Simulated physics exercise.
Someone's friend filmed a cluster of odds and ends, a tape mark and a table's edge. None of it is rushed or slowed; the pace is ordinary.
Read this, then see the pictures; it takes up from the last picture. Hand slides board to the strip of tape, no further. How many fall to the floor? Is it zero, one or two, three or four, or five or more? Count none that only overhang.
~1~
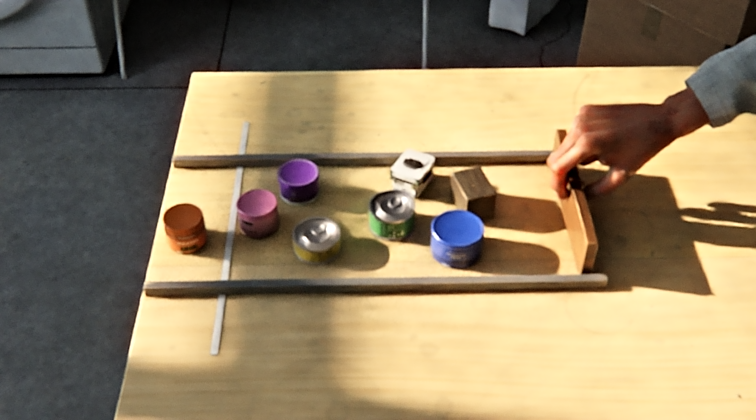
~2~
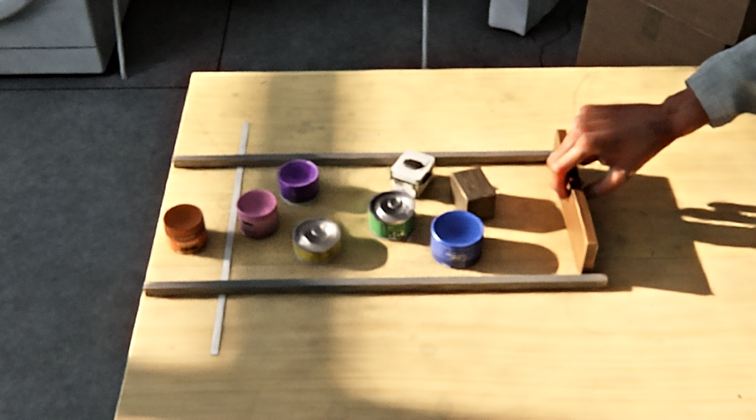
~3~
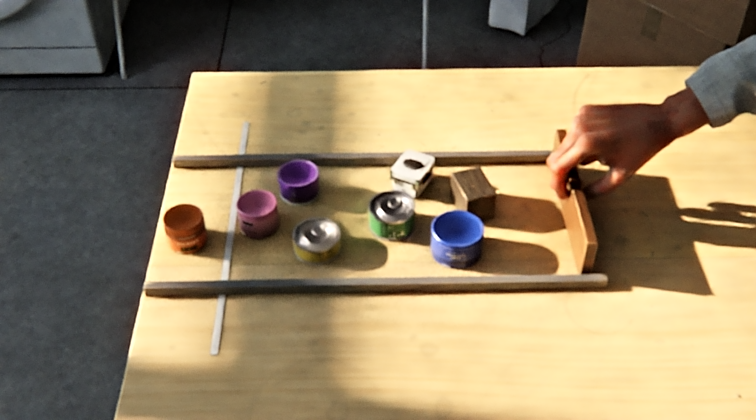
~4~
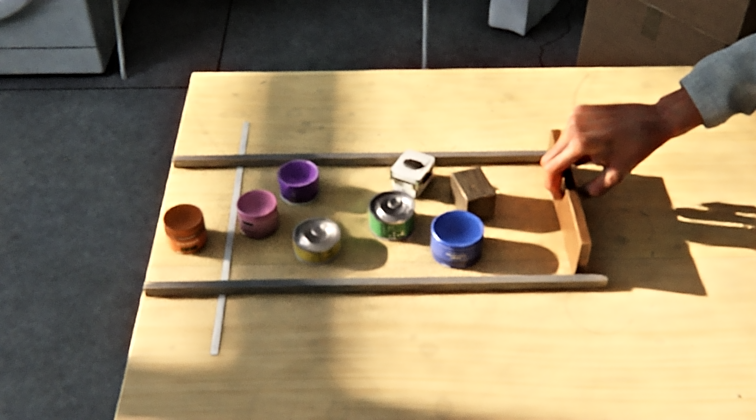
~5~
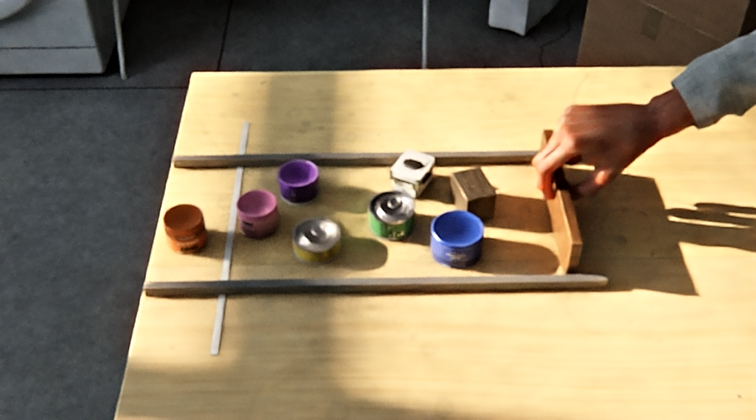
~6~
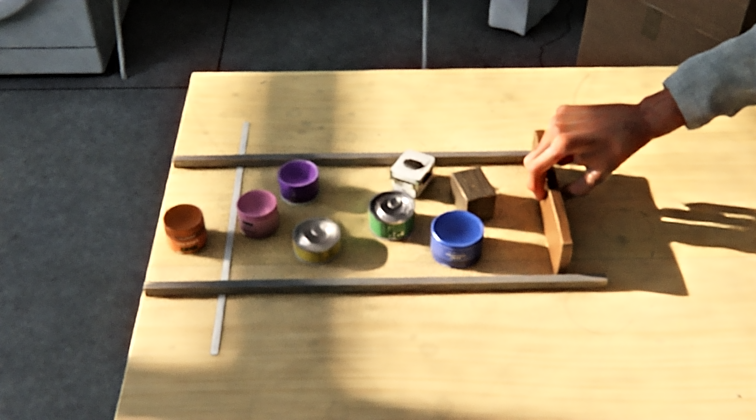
I would say one or two.
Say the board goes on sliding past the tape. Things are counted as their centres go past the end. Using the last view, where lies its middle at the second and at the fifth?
Near (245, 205) and (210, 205).
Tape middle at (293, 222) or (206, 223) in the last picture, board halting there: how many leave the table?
In that order 0 and 5.
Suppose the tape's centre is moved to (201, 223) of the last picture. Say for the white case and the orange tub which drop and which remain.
Here the white case hangs on, the orange tub slides off.
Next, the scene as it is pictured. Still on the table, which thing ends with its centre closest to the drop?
That would be the yellow pot, the foremost.
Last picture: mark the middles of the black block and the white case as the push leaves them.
One is at about (218, 197), the other at about (219, 167).
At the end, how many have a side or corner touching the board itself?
Count: 3.
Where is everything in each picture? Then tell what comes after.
The first frame shows orange tub (185, 229); pink tub (258, 214); purple pot (299, 183); board (572, 200); tape (232, 223).
The second frame shows pink tub (258, 214); blue tub (457, 240).
The third frame shows purple pot (299, 183); black block (473, 195).
The fourth frame shows orange tub (185, 229); green pot (392, 216).
The fifth frame shows pink tub (258, 214); board (558, 200).
The sixth frame shows orange tub (185, 229); pink tub (258, 214); purple pot (299, 183); board (549, 200); tape (232, 223).
A little later, none off yet; orange tub at rest near (185, 229); pink tub at rest near (258, 214); purple pot at rest near (299, 183).
When it is over, the number that fall off is one or two; down, pink tub and orange tub.
